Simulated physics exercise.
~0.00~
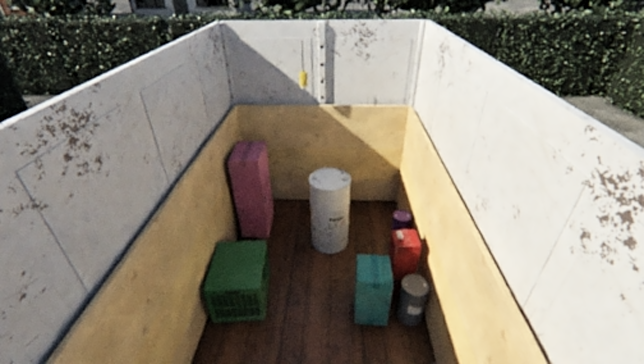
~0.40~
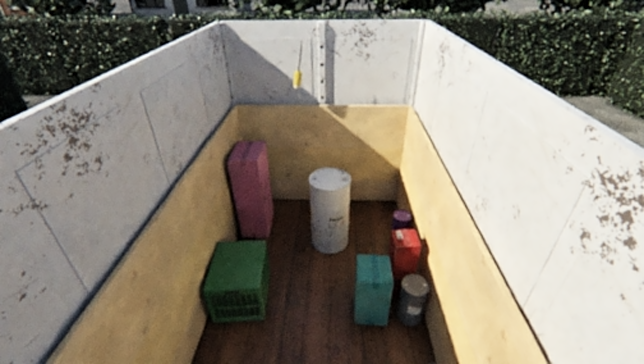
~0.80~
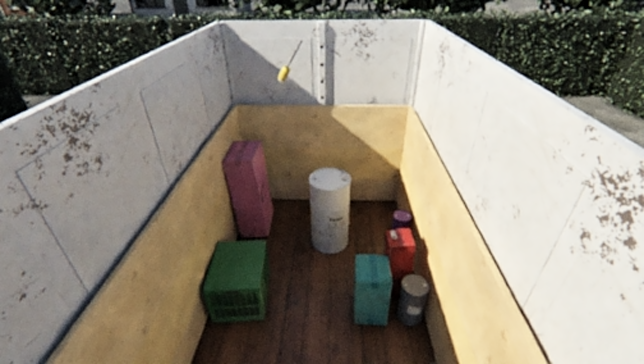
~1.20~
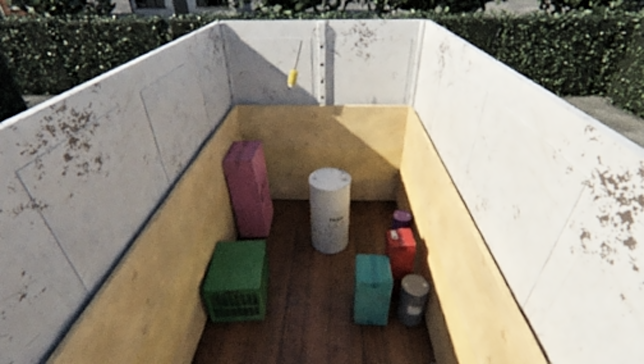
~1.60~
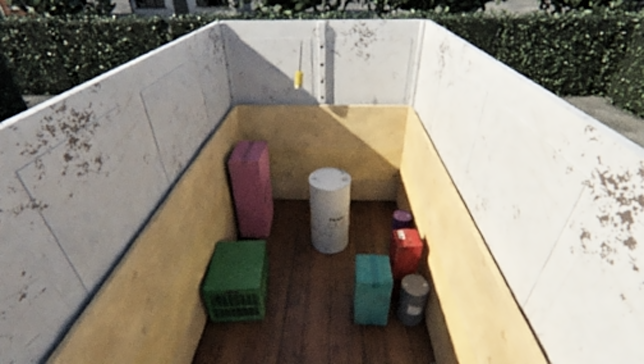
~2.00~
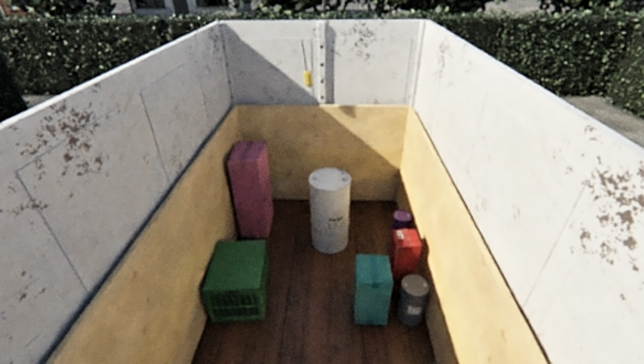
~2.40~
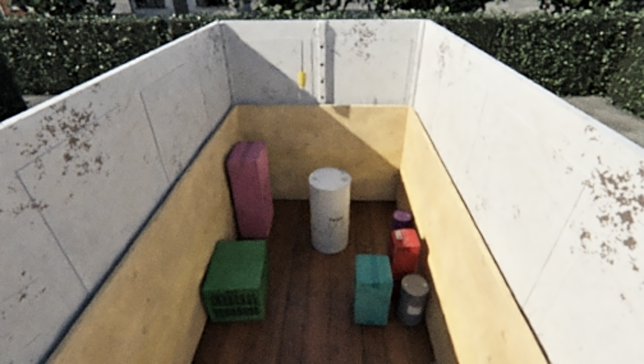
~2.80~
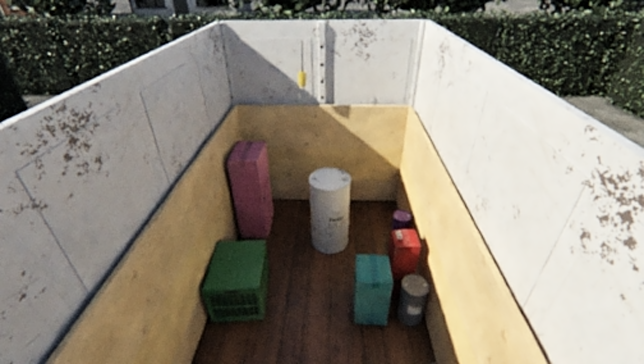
A small yellow lamp swung on its cord against the far wall of an open-topped bay, tilting to the left and then settling back, while the white drum, the pink, green, turquoise and red boxes and the small canisters stayed where they stood.
